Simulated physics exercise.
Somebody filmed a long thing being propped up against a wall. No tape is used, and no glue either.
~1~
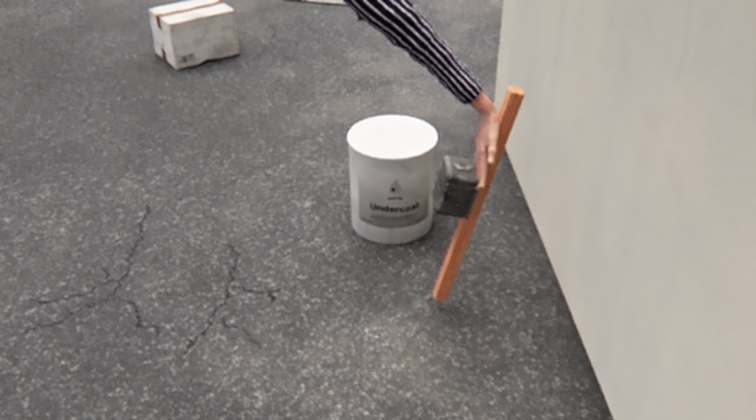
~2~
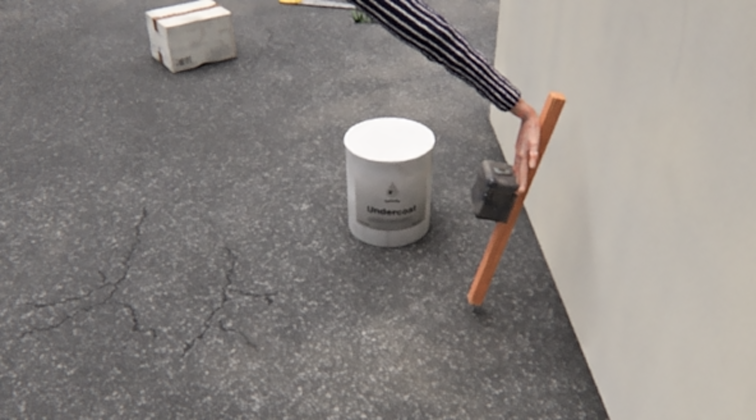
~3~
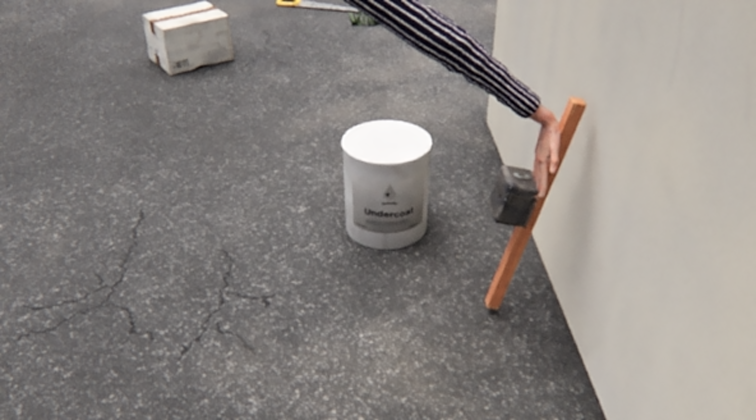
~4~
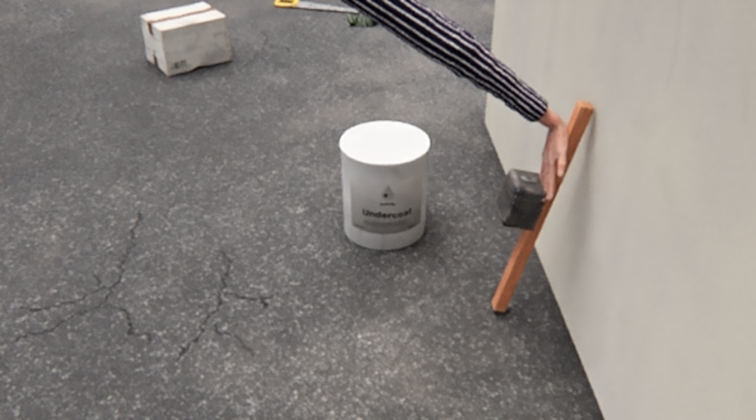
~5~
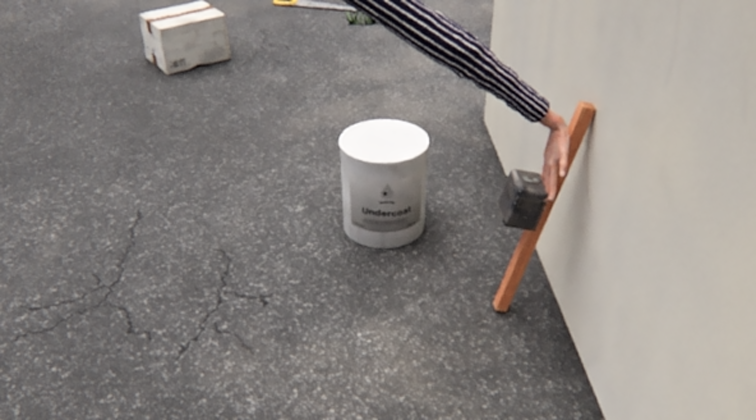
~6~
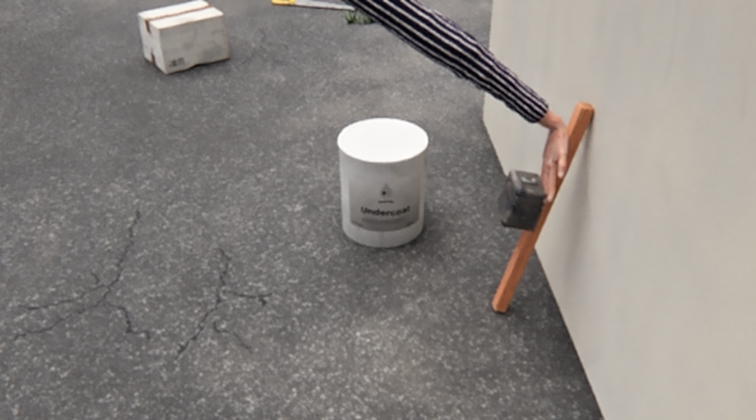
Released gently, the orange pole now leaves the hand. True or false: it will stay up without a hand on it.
True.
Then, 0.30 s past the last view, nothing moves.
Then, 0.70 s past the last view, orange pole resting near (539, 216).
Finally, both still in place. Final places as the last picture's camera would see them, orange pole near (539, 216). The pole remains leaning.
